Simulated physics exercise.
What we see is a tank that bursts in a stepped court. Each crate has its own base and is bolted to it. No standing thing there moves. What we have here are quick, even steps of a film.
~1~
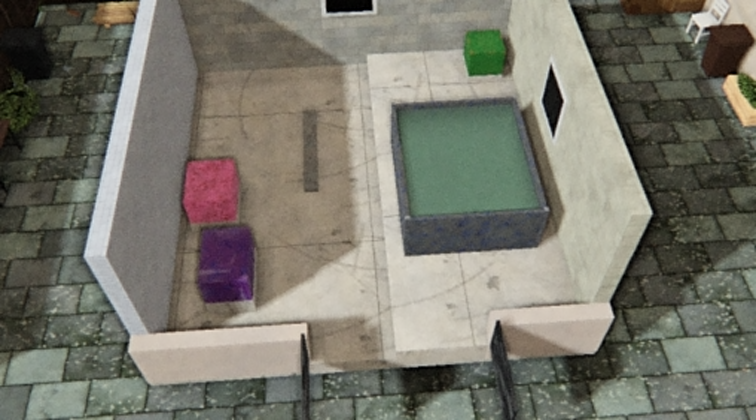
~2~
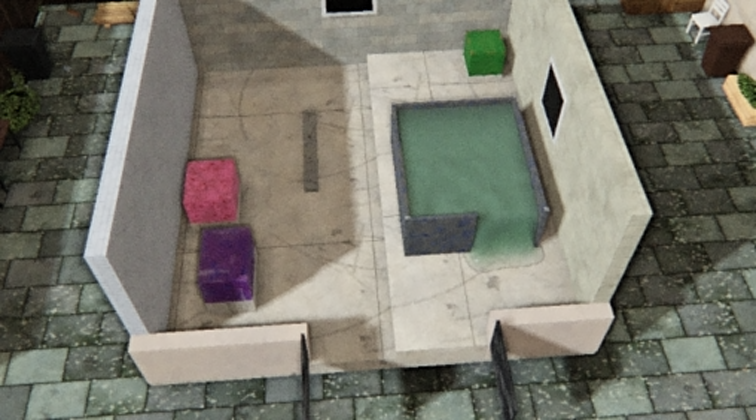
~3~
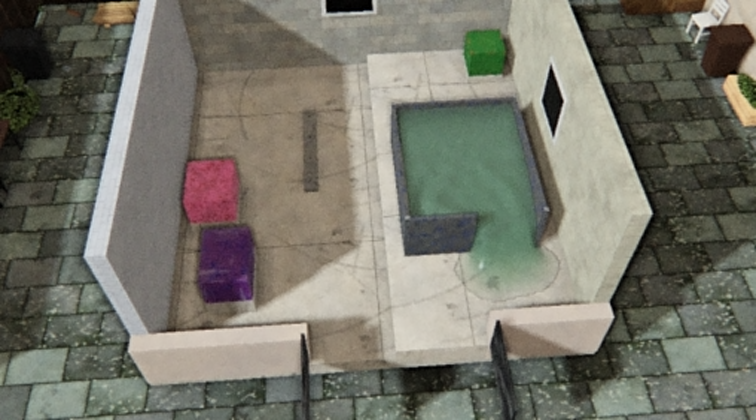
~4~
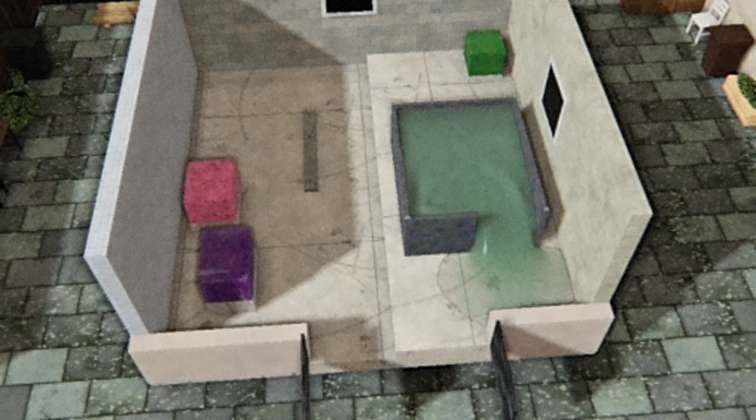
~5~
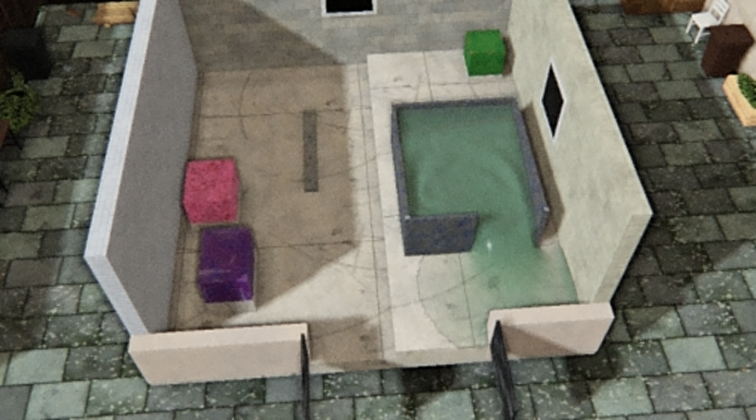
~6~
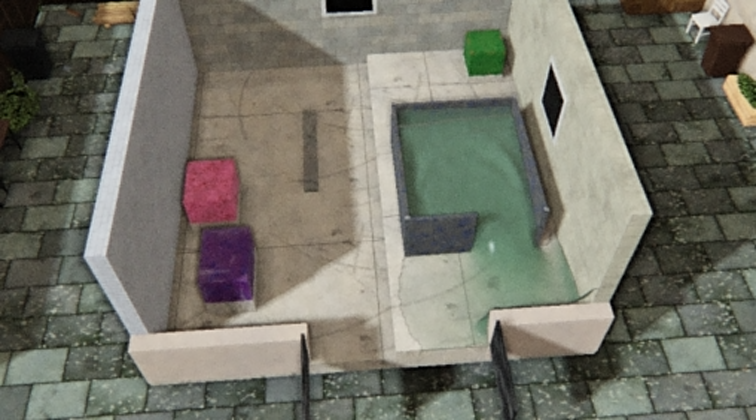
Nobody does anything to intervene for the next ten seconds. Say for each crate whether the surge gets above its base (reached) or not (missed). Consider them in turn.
Pink crate: Missed; purple crate: Missed; green crate: Reached.
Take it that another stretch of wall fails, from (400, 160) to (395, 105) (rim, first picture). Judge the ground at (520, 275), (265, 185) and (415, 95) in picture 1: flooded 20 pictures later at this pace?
Okay, the first is left untouched, the next is waterlogged, and the last is left untouched.
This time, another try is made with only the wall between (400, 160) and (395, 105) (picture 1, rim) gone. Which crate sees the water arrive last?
The green-painted one.
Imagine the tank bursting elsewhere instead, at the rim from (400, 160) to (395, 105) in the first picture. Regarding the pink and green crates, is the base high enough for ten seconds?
First the pink crate: It gets reached; then the green crate: It is never reached.
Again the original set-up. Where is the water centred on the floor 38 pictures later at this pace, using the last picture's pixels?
I'd place it roughly at (403, 206).
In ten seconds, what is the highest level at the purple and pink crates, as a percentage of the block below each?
Peak levels: Approx. 70 % then 80 %.
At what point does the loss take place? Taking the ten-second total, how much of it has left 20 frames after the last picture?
Estimate: 45 %.
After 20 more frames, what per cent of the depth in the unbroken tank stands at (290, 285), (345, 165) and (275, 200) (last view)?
The depth comes out near 4, 0 and 2 per cent.
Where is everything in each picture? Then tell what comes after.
In the first picture, the water tank at (464, 158) is whole and still.
In the second picture, the front is at (539, 248), out from the gap at (504, 236).
In the third picture, water pours out at (504, 237) and has run to (490, 296).
In the fourth picture, water pours out at (504, 238) and has run to a hidden place.
In the fifth picture, the front is at a hidden place, out from the gap at (504, 238).
In the sixth picture, the front is at a hidden place, out from the gap at (504, 237).
A moment on, water covers 10 % of the floor; the pink crate not reached, the purple crate not reached, the green crate not reached.
Next, water covers 25 % of the floor; the pink crate not reached, the purple crate not reached, the green crate not reached.
Then, water covers 50 % of the floor; the pink crate water round its plinth, the purple crate water round its plinth, the green crate water round its plinth.
Later, water covers 85 % of the floor; the pink crate water round its plinth, the purple crate water round its plinth, the green crate water round its plinth.
In the end, water covers 95 % of the floor; the pink crate stayed above the water, the purple crate stayed above the water, the green crate was topped.
